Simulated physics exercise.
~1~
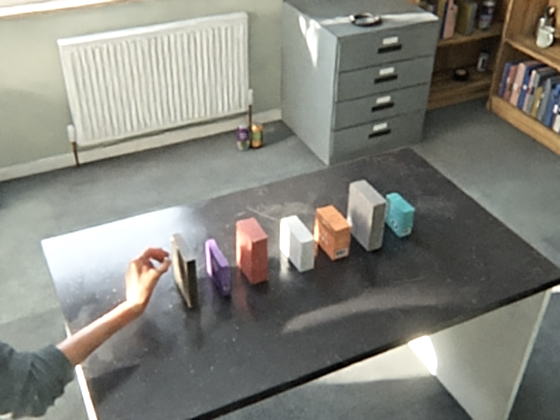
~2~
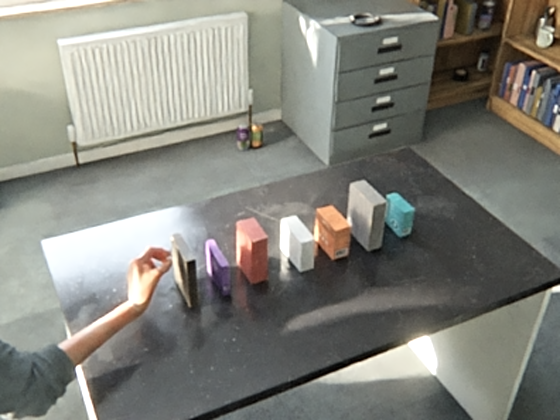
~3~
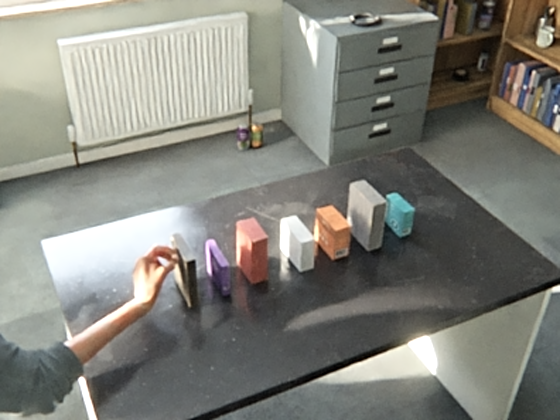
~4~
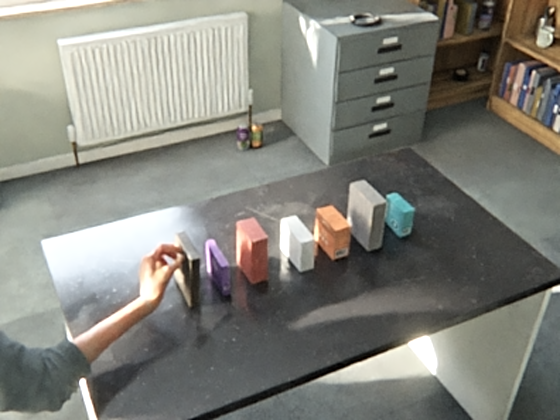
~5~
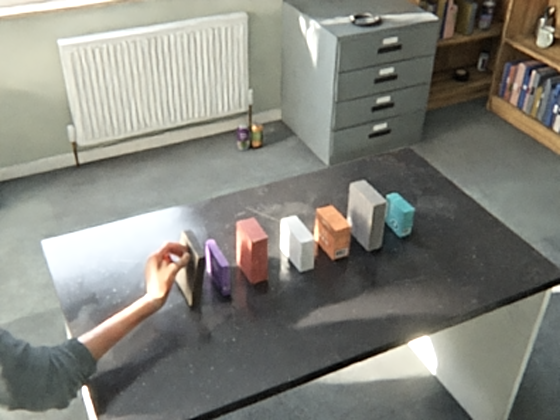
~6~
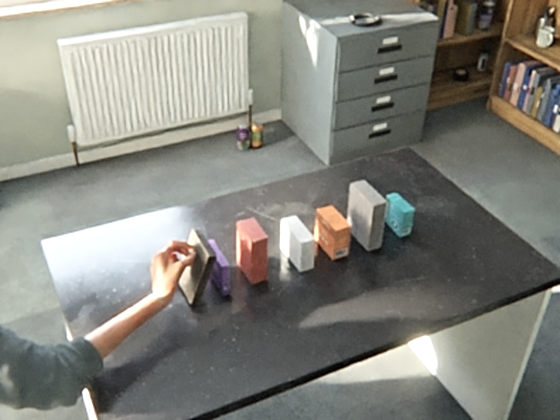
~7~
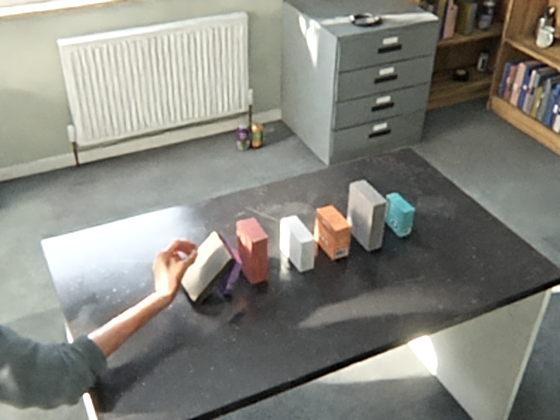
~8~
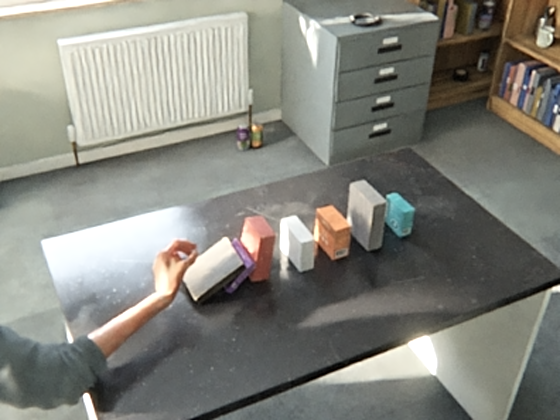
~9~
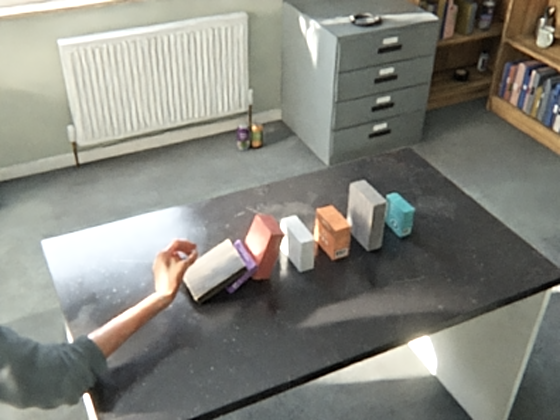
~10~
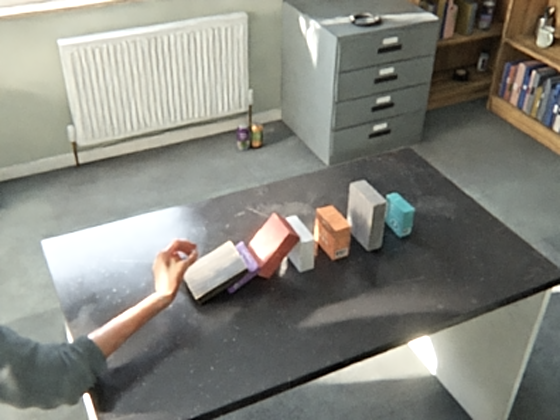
In a room with a white radiator and a grey drawer cabinet, a row of upright blocks in various colours stands like dominoes across a dark tabletop. A hand at the left holds the black block at the near end and gently tips it to the right. The block leans into the thin purple packet, which tilts in turn against the red board. As the hand keeps still, the black block and then the purple packet come to lie over. The red board ends leaning steeply towards the white board, while the white, orange, grey and turquoise pieces remain standing.
